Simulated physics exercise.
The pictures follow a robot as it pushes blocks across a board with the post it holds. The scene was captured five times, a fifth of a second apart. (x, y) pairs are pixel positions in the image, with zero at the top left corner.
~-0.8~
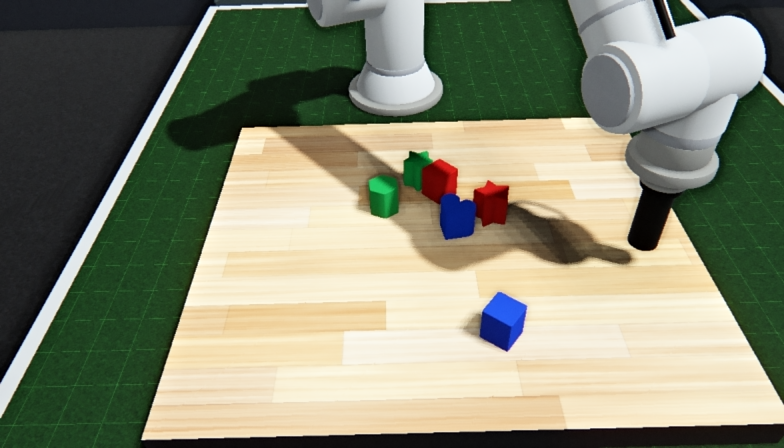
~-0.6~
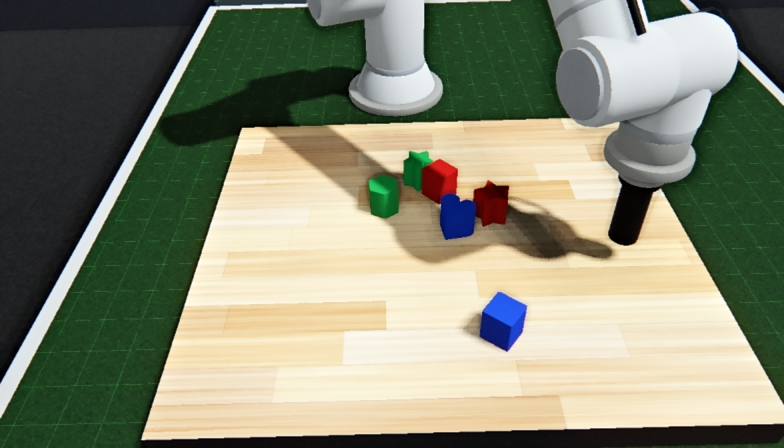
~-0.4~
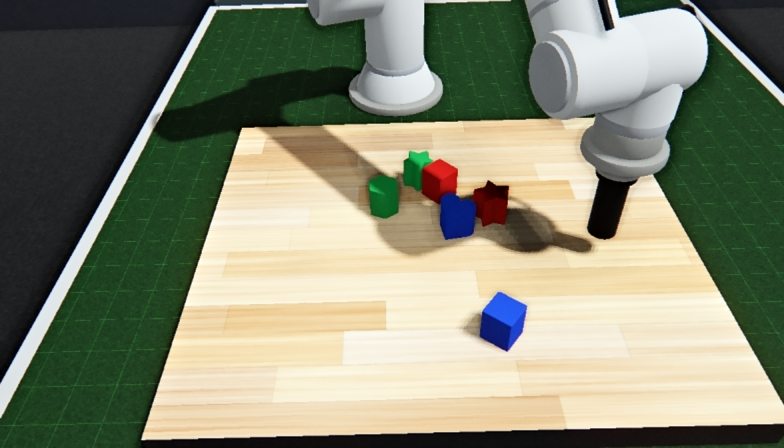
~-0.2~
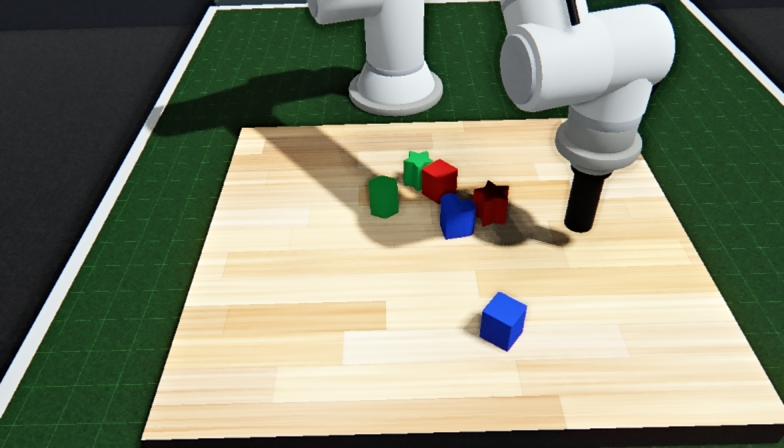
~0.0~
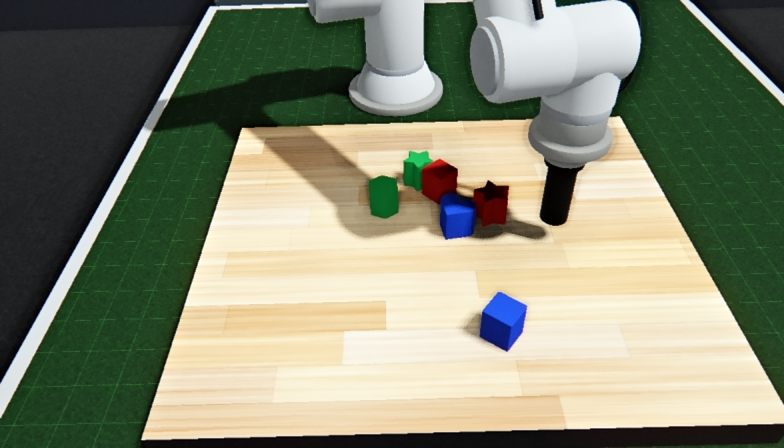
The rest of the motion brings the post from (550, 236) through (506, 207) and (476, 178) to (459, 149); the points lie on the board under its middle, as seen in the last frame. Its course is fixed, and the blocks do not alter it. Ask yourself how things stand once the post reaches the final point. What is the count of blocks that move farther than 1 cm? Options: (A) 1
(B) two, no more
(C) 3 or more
A
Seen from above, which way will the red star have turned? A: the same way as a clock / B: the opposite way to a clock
Letter B.
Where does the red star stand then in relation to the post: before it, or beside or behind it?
It lies beside or behind the post.
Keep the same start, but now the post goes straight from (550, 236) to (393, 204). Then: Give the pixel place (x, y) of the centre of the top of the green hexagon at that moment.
By then it is at (365, 183).
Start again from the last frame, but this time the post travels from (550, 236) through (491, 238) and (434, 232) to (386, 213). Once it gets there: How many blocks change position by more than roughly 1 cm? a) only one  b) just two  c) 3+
b (just two)
The first path, step by step. One third of the way, post (508, 189); red star (486, 188), turned 30° anticlockwise.
Two thirds of the way, post (477, 160); red star (482, 186), turned 55° anticlockwise.
At the end, post (460, 132); red square not moved; red star (482, 186), turned 55° anticlockwise.
